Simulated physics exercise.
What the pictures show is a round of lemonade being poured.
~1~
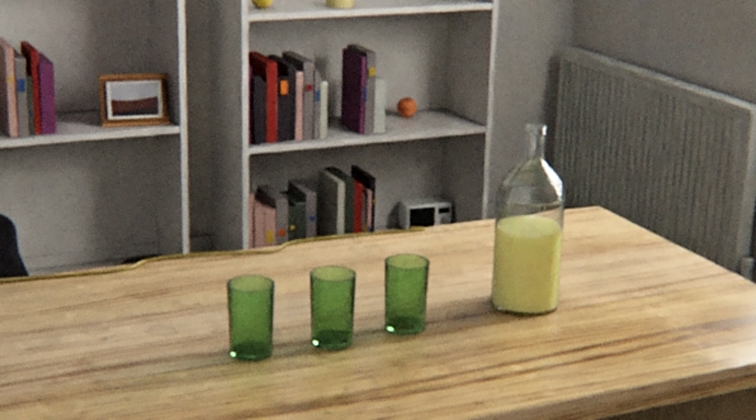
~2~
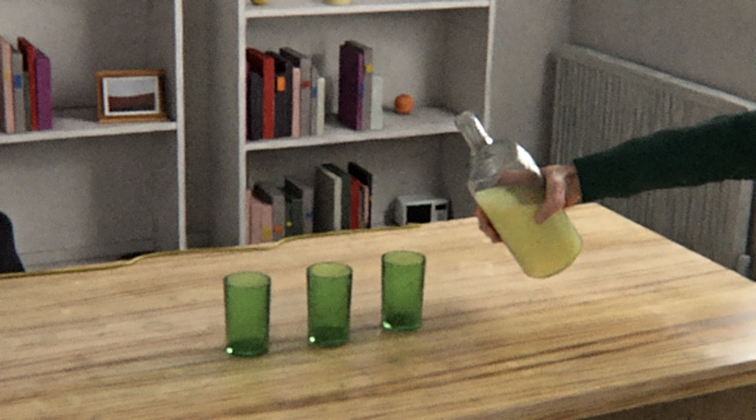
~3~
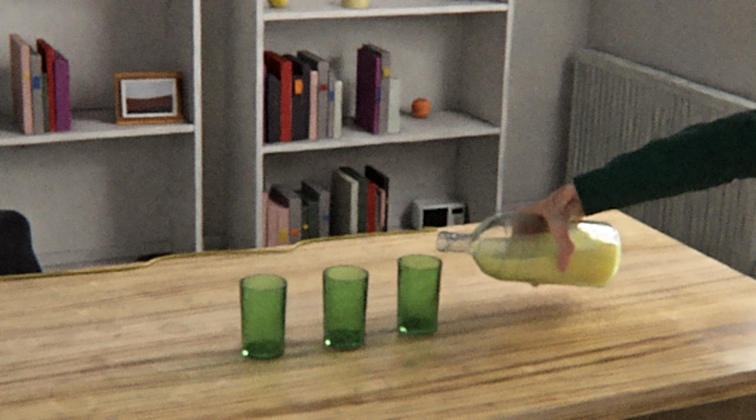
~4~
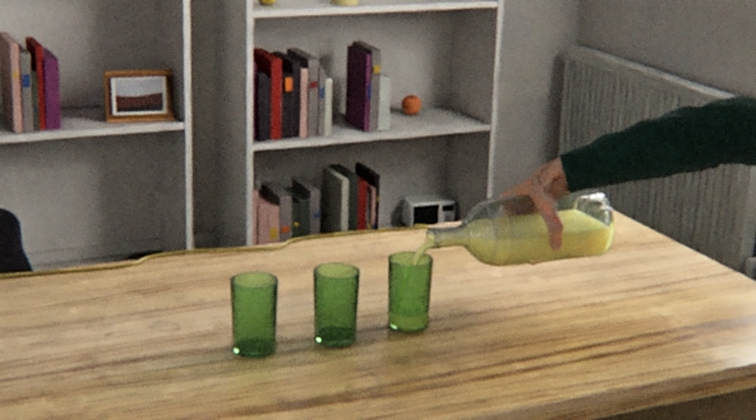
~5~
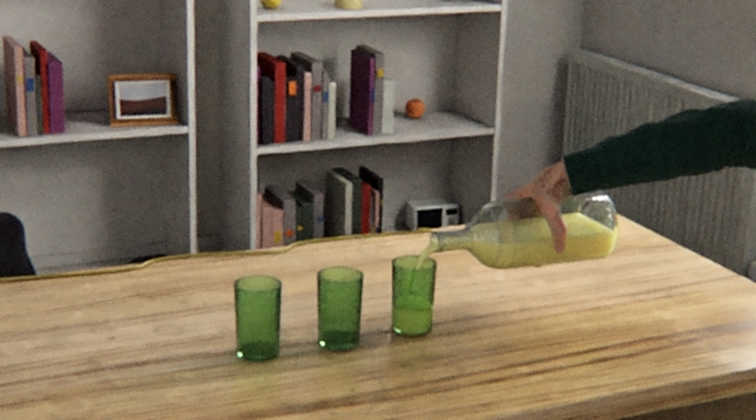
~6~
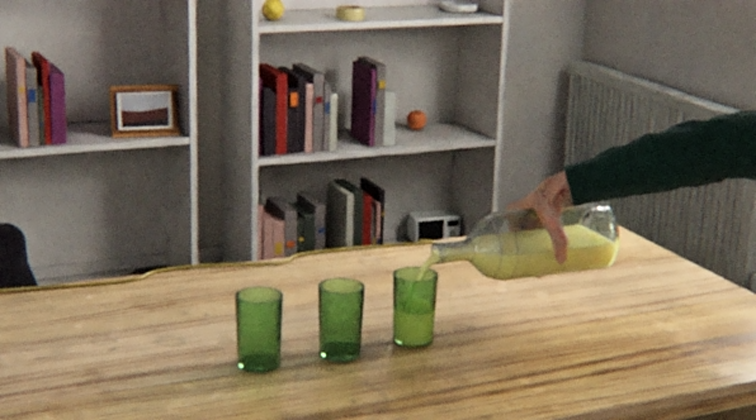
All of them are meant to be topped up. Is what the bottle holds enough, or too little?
It is enough.
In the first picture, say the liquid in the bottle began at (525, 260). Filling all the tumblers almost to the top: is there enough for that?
Comes up short.
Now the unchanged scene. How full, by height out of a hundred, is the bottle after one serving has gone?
About 35 %.
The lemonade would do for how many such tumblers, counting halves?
Some 4.5 of them.
A moment on, the first is about two thirds full.
Further on, the first is done and the bottle has about three quarters of its load.
When it is over, all three are full and about a third of the lemonade is over.
